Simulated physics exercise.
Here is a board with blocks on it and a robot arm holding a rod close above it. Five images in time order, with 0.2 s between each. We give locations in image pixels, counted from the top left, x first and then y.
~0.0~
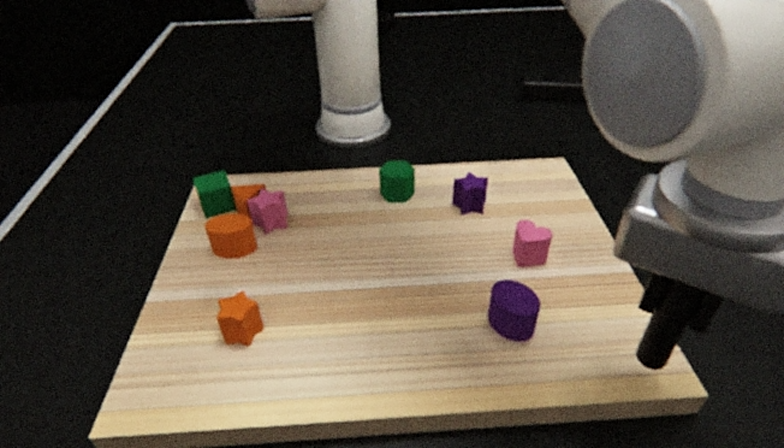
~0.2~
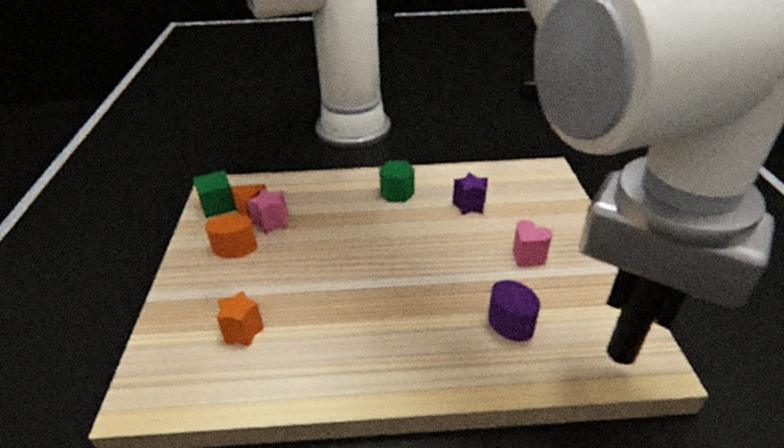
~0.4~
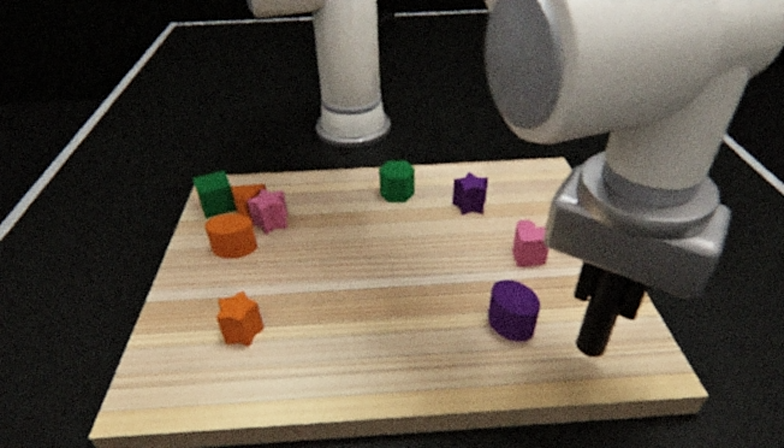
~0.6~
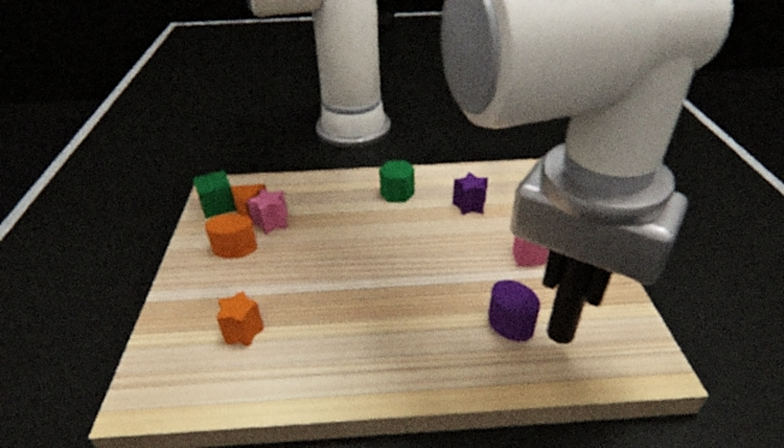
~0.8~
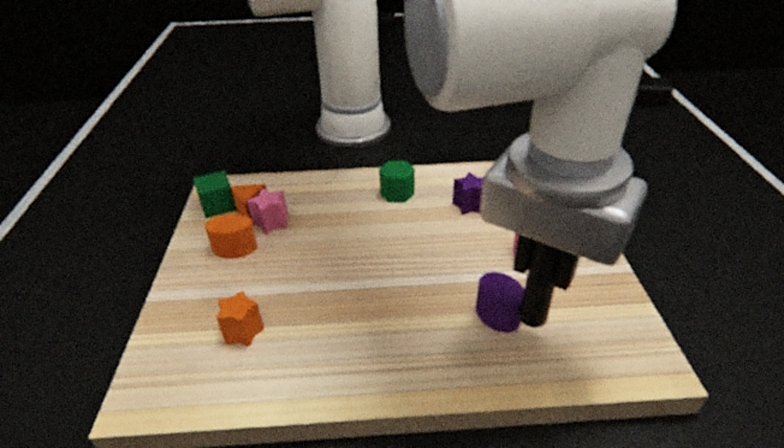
A white robot arm holding a short black rod stands over the right side of a pale wooden board on a black surface, seen from a fixed, raised view. Orange, green and pink blocks cluster at the left above an orange star, with green, purple and pink blocks toward the right. The arm sweeps the rod steadily left, and it nudges the purple oval block slightly left.
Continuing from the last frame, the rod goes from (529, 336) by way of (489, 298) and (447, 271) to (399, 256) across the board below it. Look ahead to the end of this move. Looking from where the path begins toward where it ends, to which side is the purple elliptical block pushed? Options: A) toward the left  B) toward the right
I'll go with A - toward the left.
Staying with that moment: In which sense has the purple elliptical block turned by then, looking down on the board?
Bird's-eye view: Counterclockwise.
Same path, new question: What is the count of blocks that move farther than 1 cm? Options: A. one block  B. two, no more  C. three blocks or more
It's A.
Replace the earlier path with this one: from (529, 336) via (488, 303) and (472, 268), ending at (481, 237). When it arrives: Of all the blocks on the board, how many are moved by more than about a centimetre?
The count will be 1.
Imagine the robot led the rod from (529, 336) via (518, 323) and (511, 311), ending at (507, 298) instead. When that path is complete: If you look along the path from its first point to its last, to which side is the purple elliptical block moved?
The purple elliptical block goes left.
What follows on the original path. One third of the way, rod (491, 280); purple elliptical block (458, 258), turned 20° anticlockwise.
Two thirds of the way, rod (448, 253); purple elliptical block (414, 241), turned 55° anticlockwise.
At the end, rod (399, 239); purple elliptical block (367, 237), turned 95° anticlockwise; pink heart still.
